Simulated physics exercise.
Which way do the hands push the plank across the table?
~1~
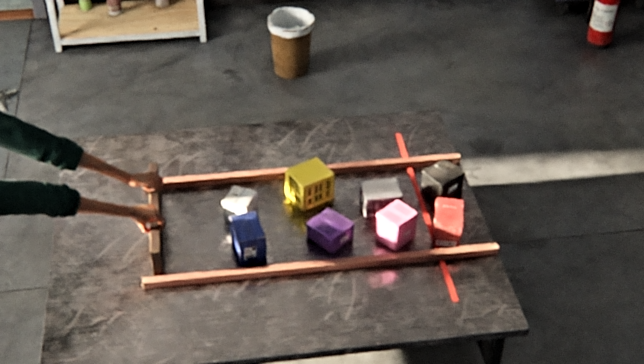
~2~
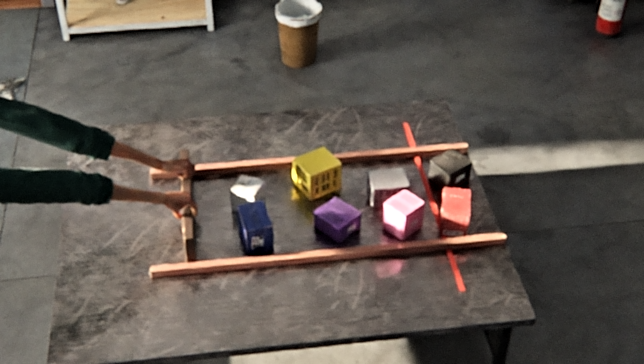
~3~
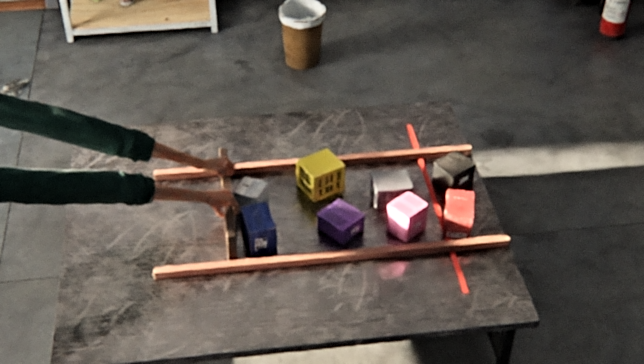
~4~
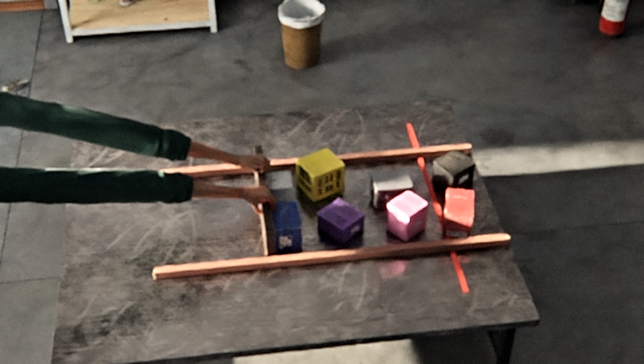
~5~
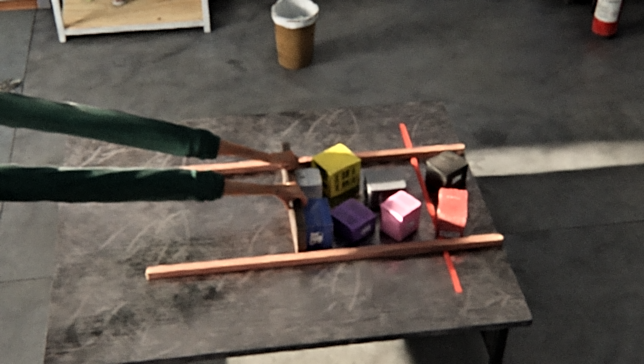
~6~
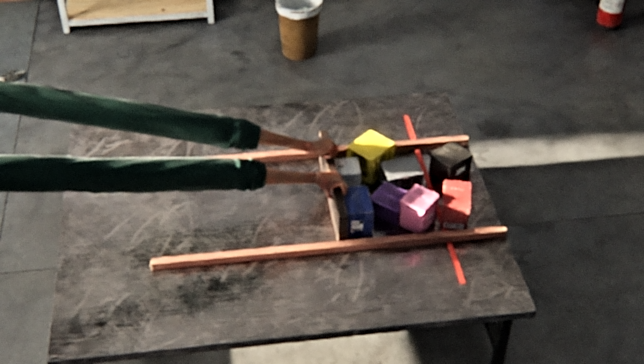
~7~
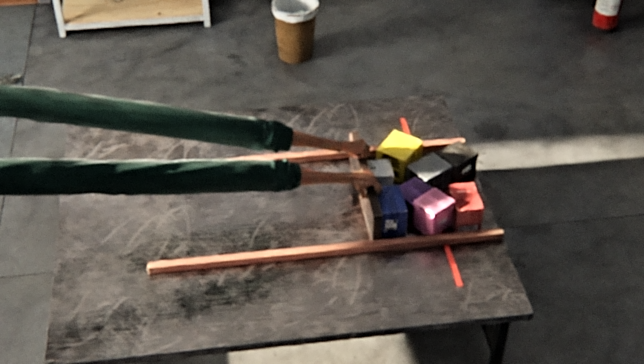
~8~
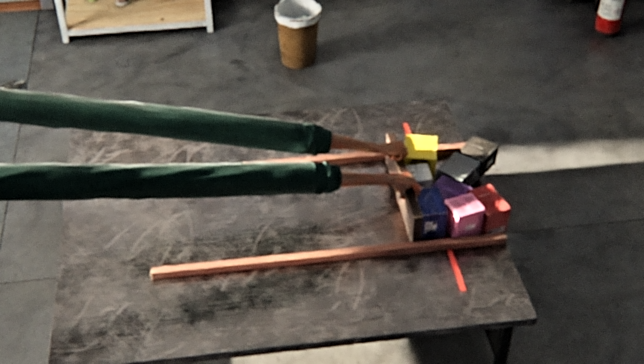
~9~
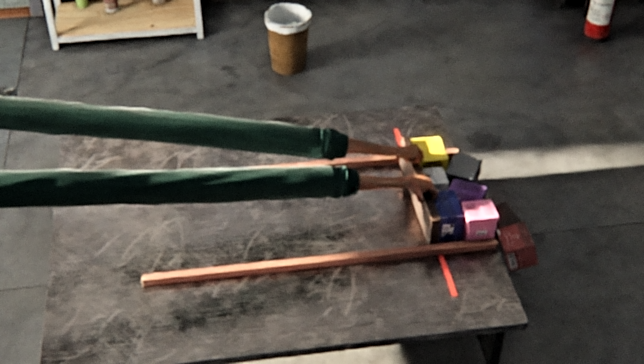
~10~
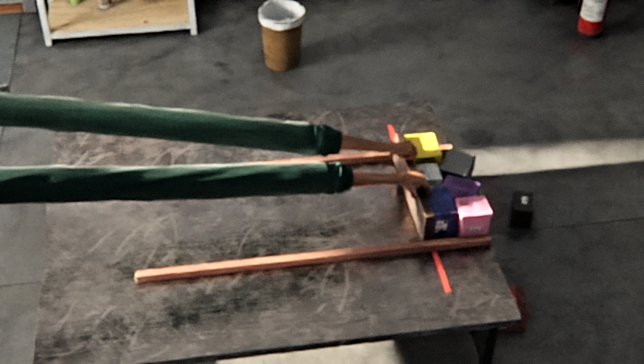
The hands push the plank to the right, toward the red tape and the edge of the table.
